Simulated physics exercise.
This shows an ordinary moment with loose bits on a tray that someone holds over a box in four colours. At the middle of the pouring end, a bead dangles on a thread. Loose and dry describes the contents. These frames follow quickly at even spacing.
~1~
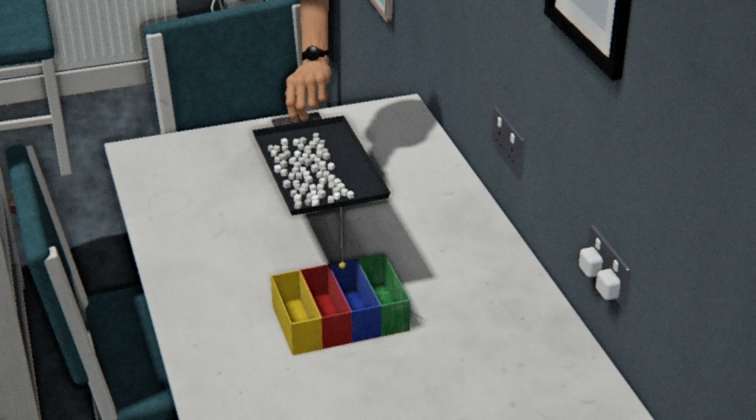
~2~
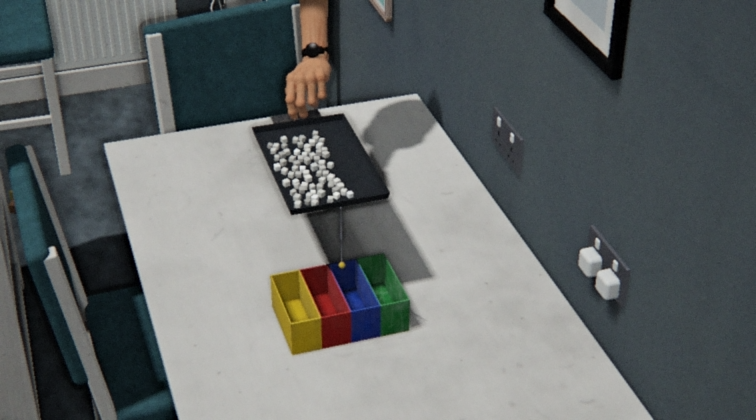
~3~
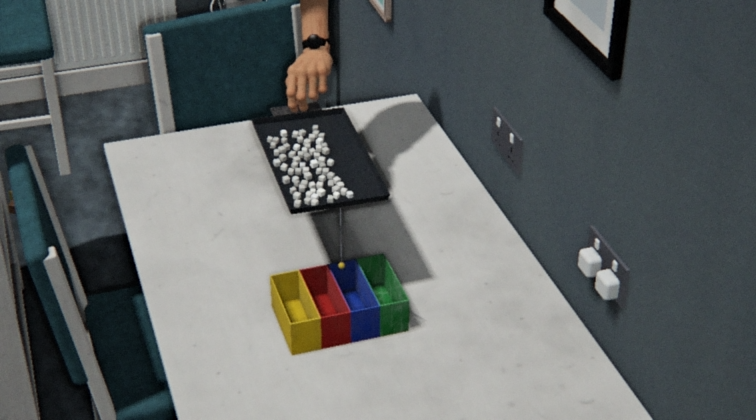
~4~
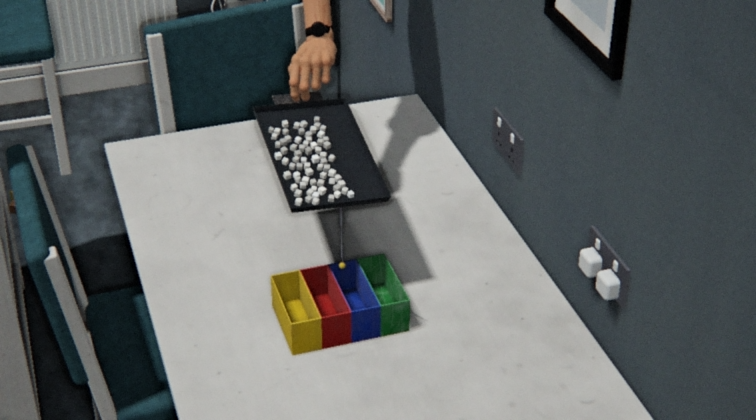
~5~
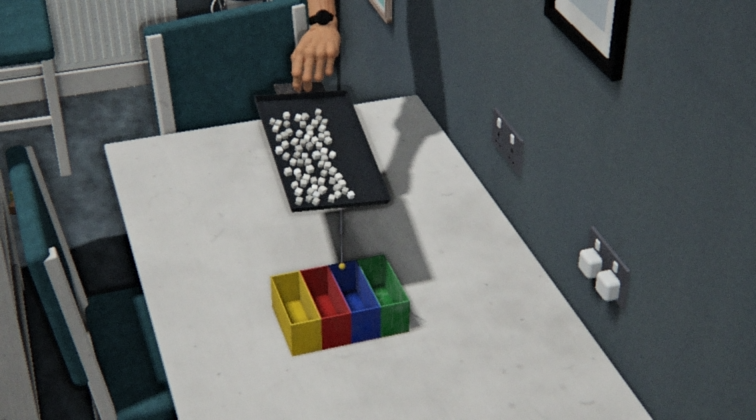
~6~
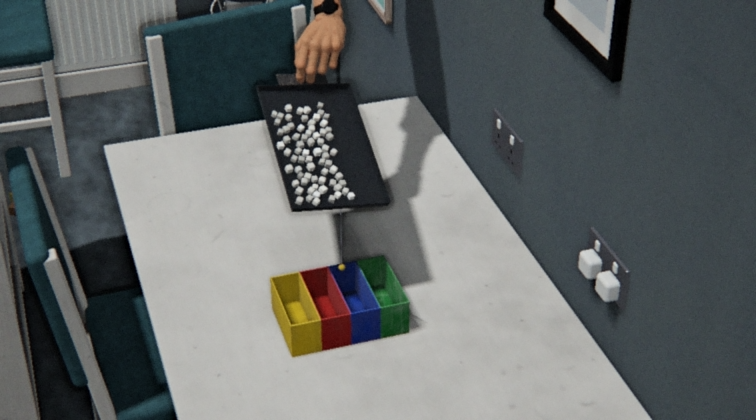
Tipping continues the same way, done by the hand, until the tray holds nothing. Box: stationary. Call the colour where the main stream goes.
I call green.
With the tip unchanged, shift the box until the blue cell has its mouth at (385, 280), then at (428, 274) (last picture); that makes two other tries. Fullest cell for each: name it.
First try: That blue cell. Second try: The red one.
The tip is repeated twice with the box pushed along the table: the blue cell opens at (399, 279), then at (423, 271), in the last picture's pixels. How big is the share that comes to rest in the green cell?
Trial 1 around 10 percent, trial 2 around 0 percent.
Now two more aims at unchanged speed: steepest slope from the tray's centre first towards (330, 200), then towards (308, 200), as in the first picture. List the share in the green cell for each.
Shares, approx.: 10 %, then 0 %.
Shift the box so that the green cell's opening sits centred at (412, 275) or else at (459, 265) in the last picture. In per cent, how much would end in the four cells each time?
First 90 %, then 90 %.
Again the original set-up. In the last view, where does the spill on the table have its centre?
Its middle is at roughly (445, 296).
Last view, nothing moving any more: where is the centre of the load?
Near (386, 307), more or less.
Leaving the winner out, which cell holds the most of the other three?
That's that blue cell.
Shortly afterwards, tray tipped steeply; all but a few on the tray; only a few falling or outside the box.
Next, tray tipped past a quarter turn; near half on the tray; near a quarter in the green cell; near a third falling or outside the box.
Some moments later, tray tipped past a quarter turn; near half in the green cell; near a quarter in the blue cell; only a few in the red cell; near a third falling or outside the box.
In the end, tray tipped past a quarter turn; near half in the green cell; near a quarter in the blue cell; only a few in the red cell; none at all in the yellow cell; near a third outside the box.
